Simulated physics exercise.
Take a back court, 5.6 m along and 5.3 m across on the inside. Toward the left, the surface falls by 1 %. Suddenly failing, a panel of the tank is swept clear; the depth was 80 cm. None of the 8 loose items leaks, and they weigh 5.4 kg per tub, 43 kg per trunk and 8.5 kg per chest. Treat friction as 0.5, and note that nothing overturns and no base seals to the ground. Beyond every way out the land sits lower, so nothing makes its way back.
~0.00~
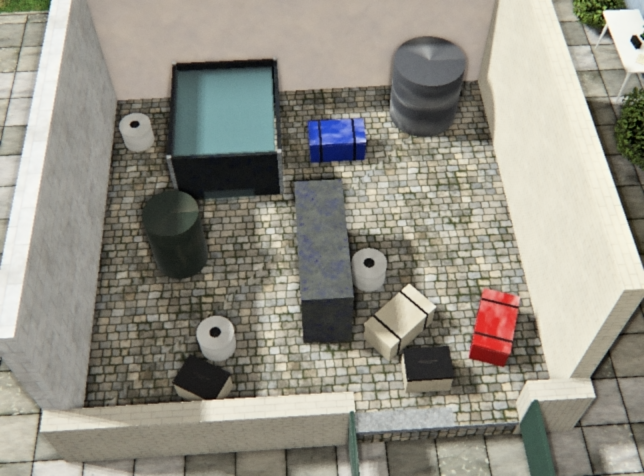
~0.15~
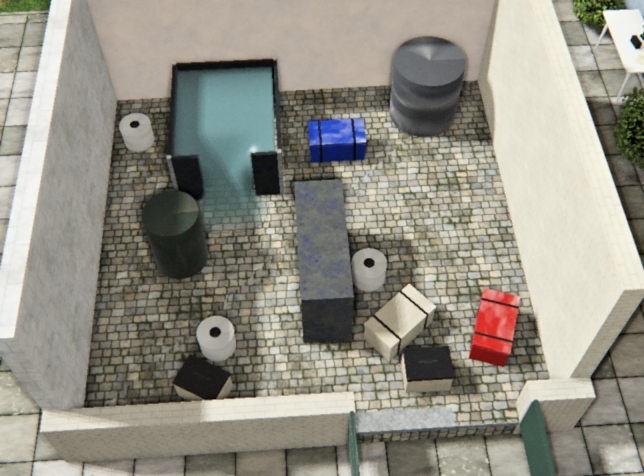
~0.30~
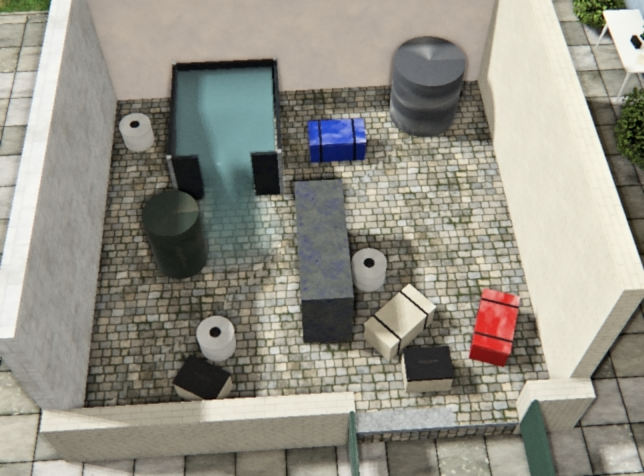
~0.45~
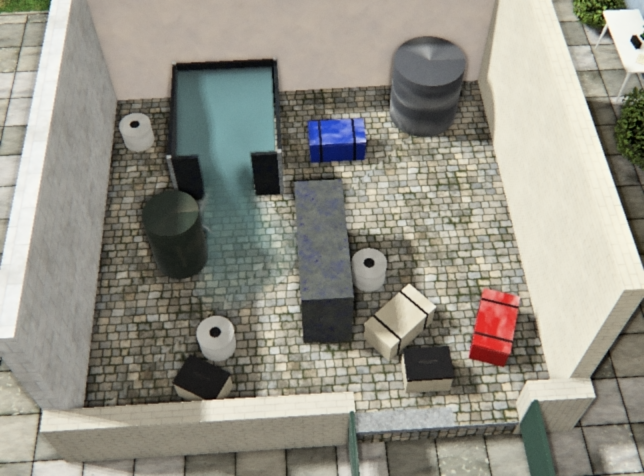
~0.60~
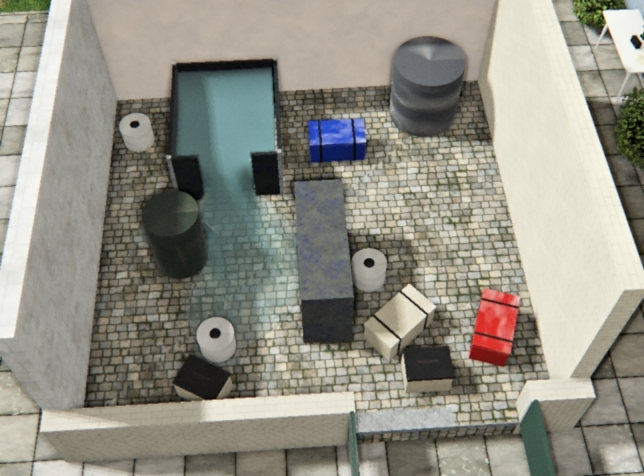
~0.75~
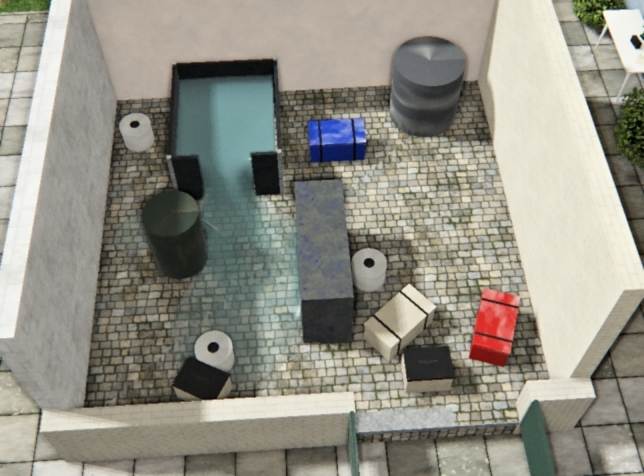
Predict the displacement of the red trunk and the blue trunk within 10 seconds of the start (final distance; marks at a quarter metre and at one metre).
Result - red trunk: Almost no movement; blue trunk: Almost no movement.
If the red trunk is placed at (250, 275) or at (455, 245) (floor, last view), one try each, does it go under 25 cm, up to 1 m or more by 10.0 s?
Order of tries: It is flushed away; it keeps its spot.
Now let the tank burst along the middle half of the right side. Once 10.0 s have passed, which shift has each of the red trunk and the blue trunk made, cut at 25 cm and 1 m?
Red trunk: Washed well away; blue trunk: Washed well away.
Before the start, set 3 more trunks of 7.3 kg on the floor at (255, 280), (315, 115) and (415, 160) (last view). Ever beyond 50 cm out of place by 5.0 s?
In the order listed: Across the line; behind the line; behind the line.
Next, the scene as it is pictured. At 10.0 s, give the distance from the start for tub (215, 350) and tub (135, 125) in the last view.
60 cm and 80 cm, respectively.
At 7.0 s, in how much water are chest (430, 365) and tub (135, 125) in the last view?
Close to 7 and 17 centimetres.
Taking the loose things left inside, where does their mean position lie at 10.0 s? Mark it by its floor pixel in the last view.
It works out to somewhere near (314, 253) on the floor.
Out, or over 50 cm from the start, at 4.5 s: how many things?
I make it 4.
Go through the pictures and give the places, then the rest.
The first picture shows the red trunk at (497, 320), on the bottom; the blue trunk at (337, 132) rests on the ground; 2.3 m2 under water; 0 of 8 have shifted.
The second picture shows the red trunk at (497, 320) rests on the ground; the blue trunk at (337, 132), on the bottom; water covers 2.8 m2; 0 of 8 have shifted.
The third picture shows the red trunk at (497, 320) rests on the ground; the blue trunk at (337, 132) rests on the ground; 3.5 m2 under water; 0 of 8 have shifted.
The fourth picture shows the red trunk at (497, 320) rests on the ground; the blue trunk at (337, 132), on the bottom; 4.3 m2 under water; 0 of 8 have shifted.
The fifth picture shows the red trunk at (497, 320), on the bottom; the blue trunk at (337, 132), on the bottom; 5.3 m2 under water; 0 of 8 have shifted.
The sixth picture shows the red trunk at (497, 320) rests on the ground; the blue trunk at (337, 132), on the bottom; water covers 6.4 m2; 1 of 8 have shifted.
After 2.0 s the red trunk is near (497, 320), 0.0 m from its start, aground; the blue trunk is near (337, 132), 0.0 m from its start, aground; 0 of 8 are out; 2 afloat.
After 4.5 s the red trunk is near (497, 320), 0.0 m from its start, aground; the blue trunk is near (337, 132), 0.0 m from its start, aground; 0 of 8 are out; 4 afloat.
After 7.0 s the red trunk is near (497, 320), 0.0 m from its start, aground; the blue trunk is near (337, 132), 0.0 m from its start, aground; 0 of 8 are out; 4 afloat.
After 10.0 s the red trunk is near (497, 320), 0.0 m from its start, aground; the blue trunk is near (337, 132), 0.0 m from its start, aground; 0 of 8 are out; 4 afloat.
